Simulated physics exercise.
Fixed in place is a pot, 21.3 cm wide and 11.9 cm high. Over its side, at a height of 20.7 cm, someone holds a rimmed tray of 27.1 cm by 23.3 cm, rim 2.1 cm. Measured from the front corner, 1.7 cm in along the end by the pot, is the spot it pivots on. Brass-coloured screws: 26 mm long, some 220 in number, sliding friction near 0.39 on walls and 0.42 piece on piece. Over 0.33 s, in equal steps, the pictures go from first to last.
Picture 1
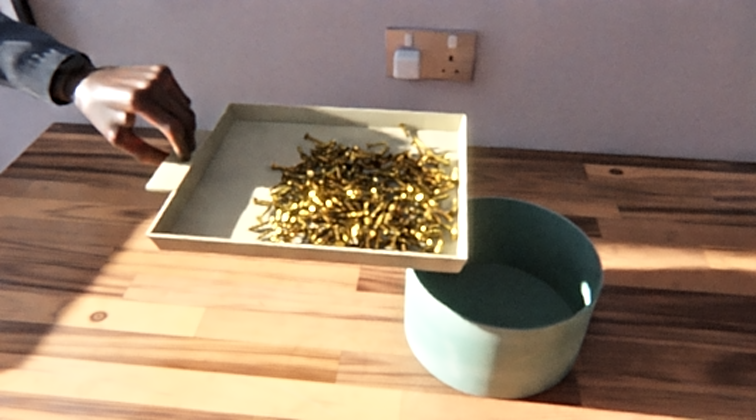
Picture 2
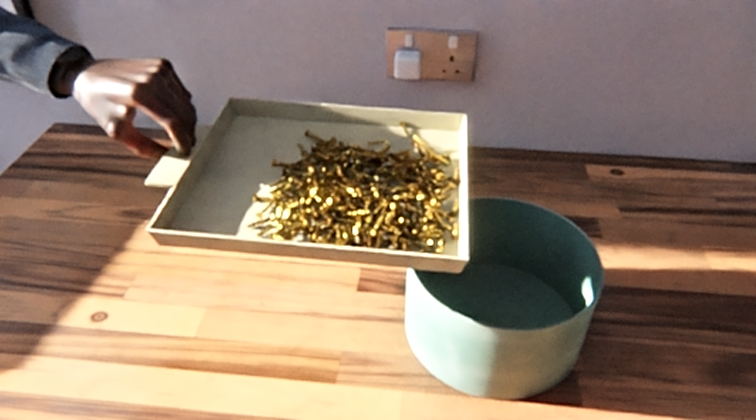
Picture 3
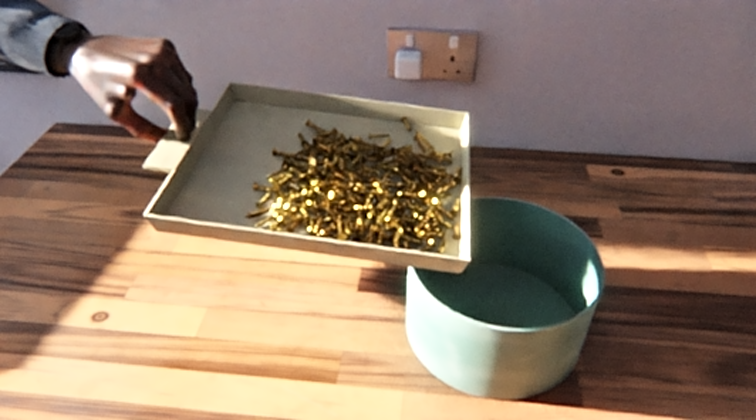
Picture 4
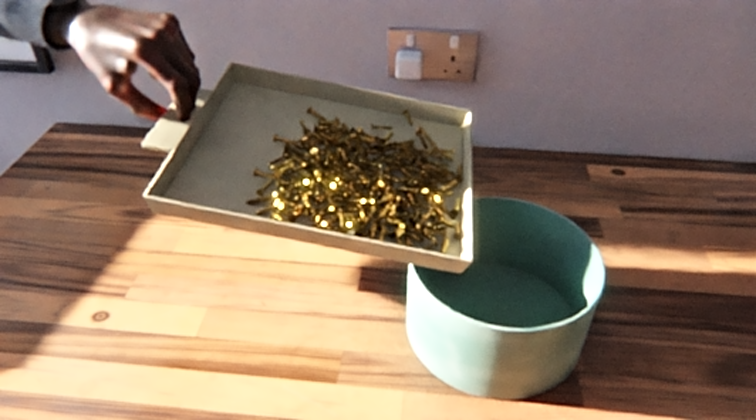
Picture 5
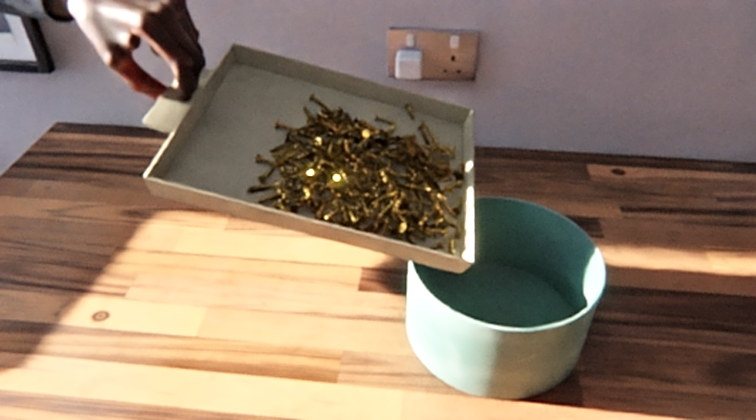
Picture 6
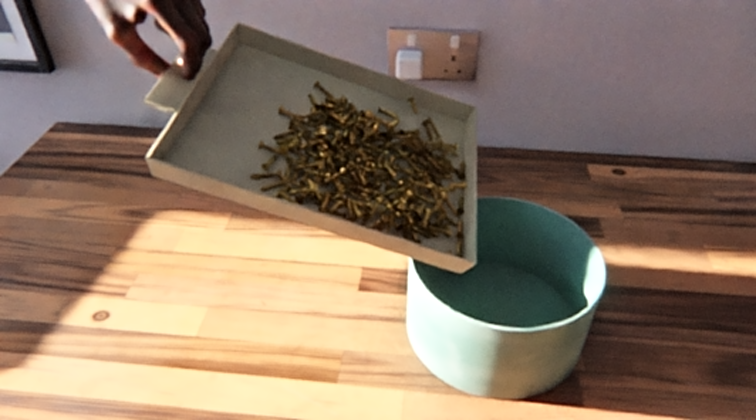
A shallow pale tray heaped with brass-coloured screws, its left tab held by a hand in a dark sleeve, tilts on a sunlit striped wooden worktop seen from slightly above by a still camera. A round green pot stands at right beneath the tray's near corner, with a wall socket behind. The hand steadily raises the left side, while the screws barely shift within the tray.
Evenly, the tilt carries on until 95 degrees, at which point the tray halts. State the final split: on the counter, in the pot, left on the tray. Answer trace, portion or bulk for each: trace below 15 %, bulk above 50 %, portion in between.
Counter: Portion. Pot: Bulk. Tray: Trace.
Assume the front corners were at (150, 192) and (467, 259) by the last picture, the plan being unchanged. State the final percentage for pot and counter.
That works out as pot 10 and counter 90.
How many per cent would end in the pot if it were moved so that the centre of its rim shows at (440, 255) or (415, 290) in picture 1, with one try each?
50 and 30 %.
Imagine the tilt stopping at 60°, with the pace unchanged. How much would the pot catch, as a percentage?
Around 20 %, I reckon.
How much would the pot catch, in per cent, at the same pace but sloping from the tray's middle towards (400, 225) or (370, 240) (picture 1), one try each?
First try: About 10 percent; second try: About 0 percent.
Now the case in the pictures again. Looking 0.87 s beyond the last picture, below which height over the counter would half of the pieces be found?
Median height: Approx. 22 cm.
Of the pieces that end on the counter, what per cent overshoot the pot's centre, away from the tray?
I'd put it close to 70 per cent.
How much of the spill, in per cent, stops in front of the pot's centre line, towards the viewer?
Share: Some 100 %.
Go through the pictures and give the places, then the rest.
In the first frame, tray tilt 0 degrees, front corners at (154, 232) and (461, 254); middle of the pieces at (360, 196); pot at (503, 255).
In the second frame, tray tilt 1 degrees, front corners at (154, 227) and (462, 255); middle of the pieces at (361, 194).
In the third frame, tray tilt 5 degrees, front corners at (152, 212) and (464, 255), lowest corner right front; middle of the pieces at (362, 189).
In the fourth frame, tray tilt 10 degrees, front corners at (151, 194) and (467, 256), lowest corner right front; middle of the pieces at (365, 181).
In the fifth frame, tray tilt 14 degrees, front corners at (152, 175) and (469, 257), lowest corner right front; middle of the pieces at (367, 175).
In the sixth frame, tray tilt 19 degrees, front corners at (154, 156) and (471, 258), lowest corner right front; middle of the pieces at (372, 169); pot at (506, 255).
Then, 0.52 s after the last picture, tilt 55 degrees; the tray holds 100 %, the pot 0 %.
Then, 0.87 s after the last picture, tilt 79 degrees; the tray holds 70 %, the pot 10 %.
Then, 1.30 s after the last picture, tilt 95 degrees; the tray holds 0 %, the pot 70 %.
In the end, counter 25 %, pot 75 %, tray 0 %.
